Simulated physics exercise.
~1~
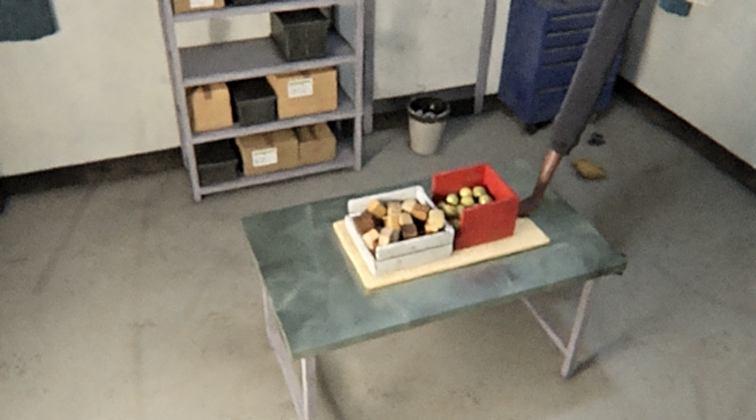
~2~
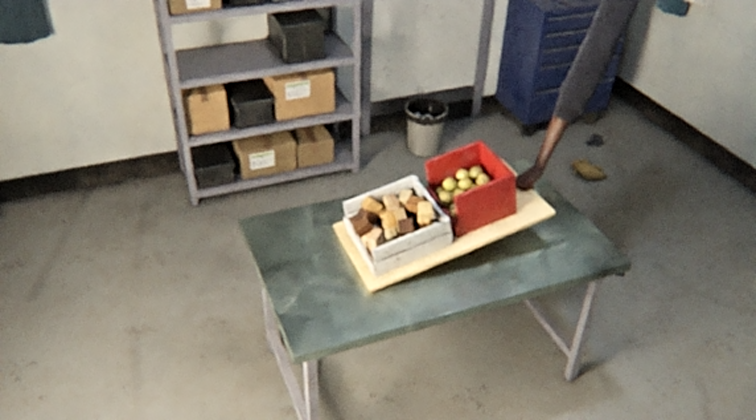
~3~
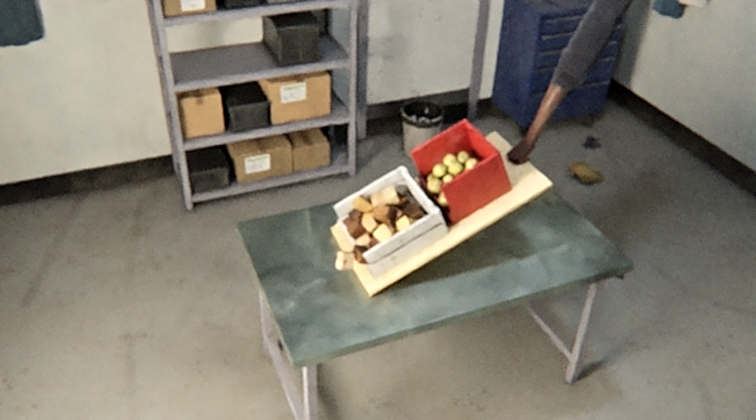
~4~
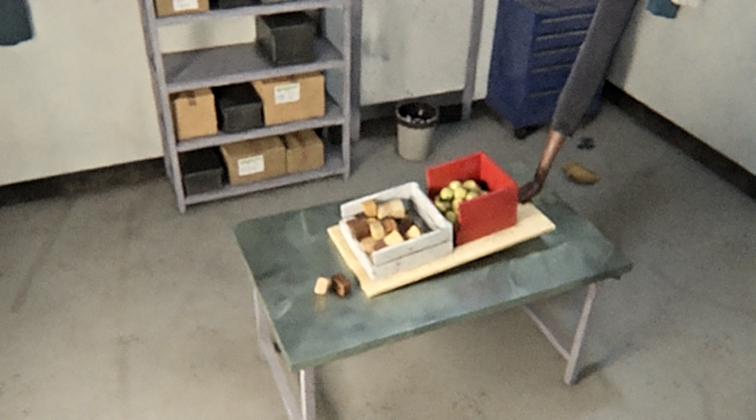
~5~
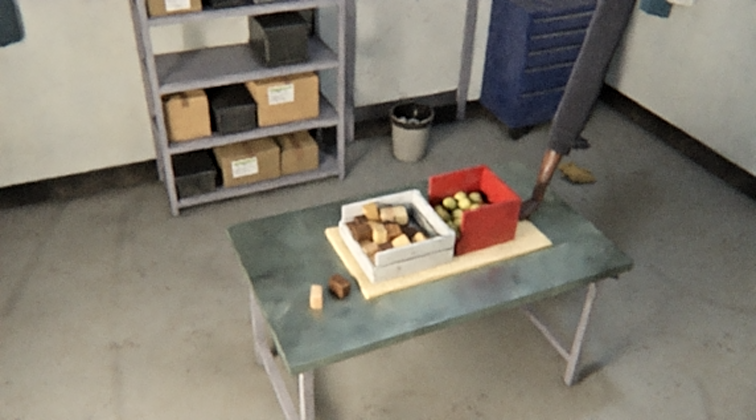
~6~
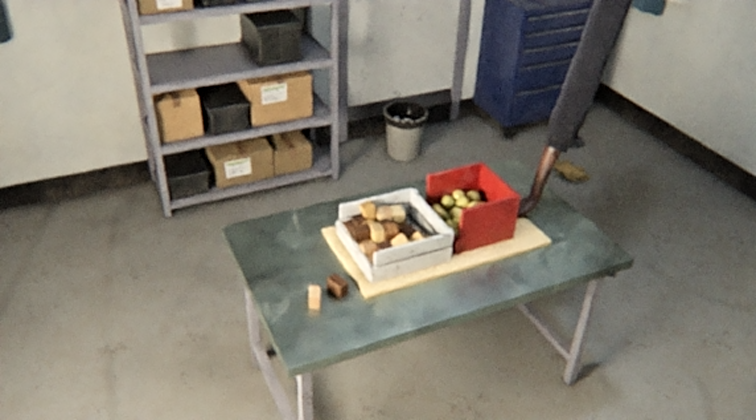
A pale plywood board carrying two open crates rests on a dark green table in a workshop, seen from above at an angle, with grey shelves of boxes, a waste bin and a blue drawer cabinet behind. The white crate on the left holds wooden blocks, and the red one on the right holds yellow-green apples. A dark arm at the right raises that end of the board, tipping both crates leftward. Blocks slide toward the white crate's low left side, and two tumble out. The arm lowers the board flat, leaving two blocks lying still on the table's left side.
